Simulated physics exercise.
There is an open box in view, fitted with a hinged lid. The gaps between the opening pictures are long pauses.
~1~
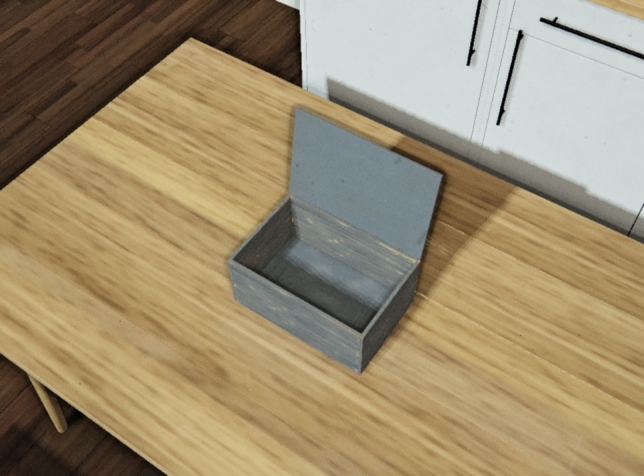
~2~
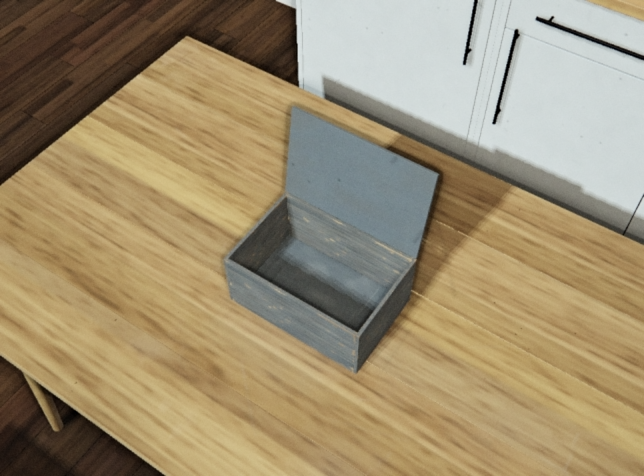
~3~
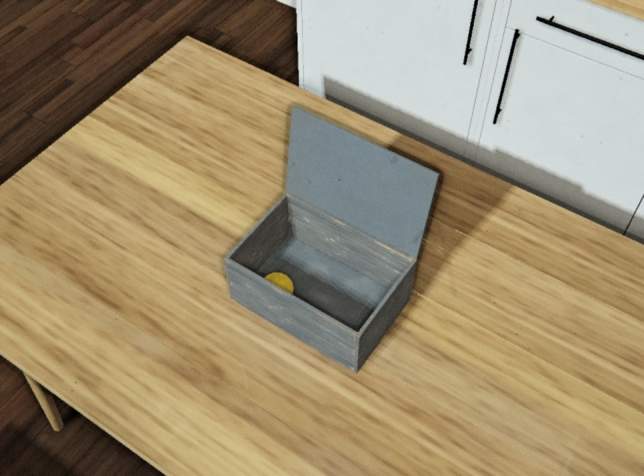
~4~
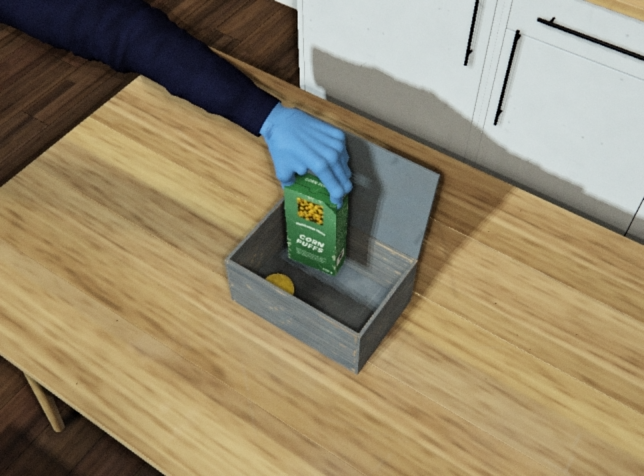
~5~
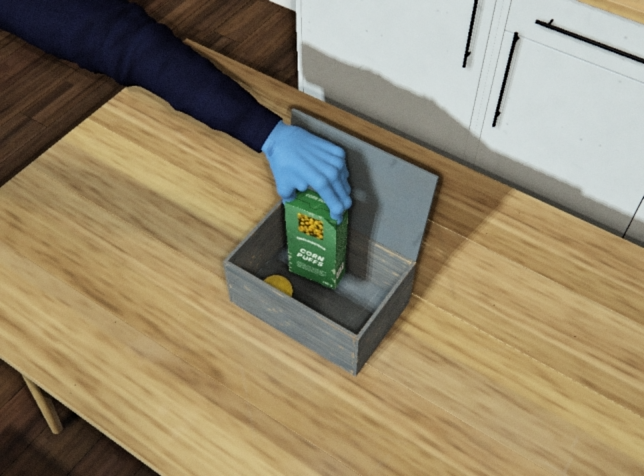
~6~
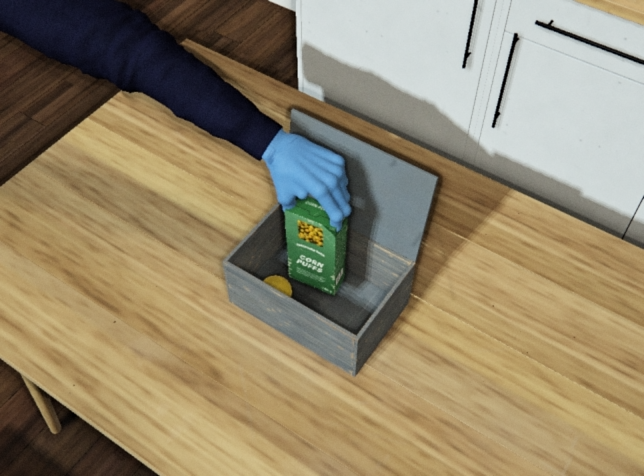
A blue-gloved hand held a green packet of corn puffs over an open gray box on a wooden table, after a yellow object had appeared inside, and lowered it slightly into the box.
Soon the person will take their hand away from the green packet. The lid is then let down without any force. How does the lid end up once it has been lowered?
The lid remains propped up above the rim.
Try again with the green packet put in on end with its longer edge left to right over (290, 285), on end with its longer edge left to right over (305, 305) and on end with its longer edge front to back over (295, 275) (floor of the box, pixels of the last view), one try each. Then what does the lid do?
With the first placement it remains raised; with the second it settles down; with the third it remains raised.
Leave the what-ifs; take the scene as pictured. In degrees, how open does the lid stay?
Some 18°.
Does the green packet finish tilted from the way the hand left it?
After all that, it finishes out of line.
Then, 0.70 s later than the last frame, green packet tilted by 4° near (325, 261); yellow lemon moved a little.
Then, 1.50 s later than the last frame, lid 66° above the rim; green packet moved about its own width near (327, 261); yellow lemon moved a little.
Then, 1.90 s later than the last frame, lid 32° above the rim; green packet tilted by 25° near (309, 273); yellow lemon moved a little.
When it is over, lid 19° above the rim; lying over in the box, green packet; yellow lemon as before. End places, in pixels of the last picture, green packet near (302, 279).
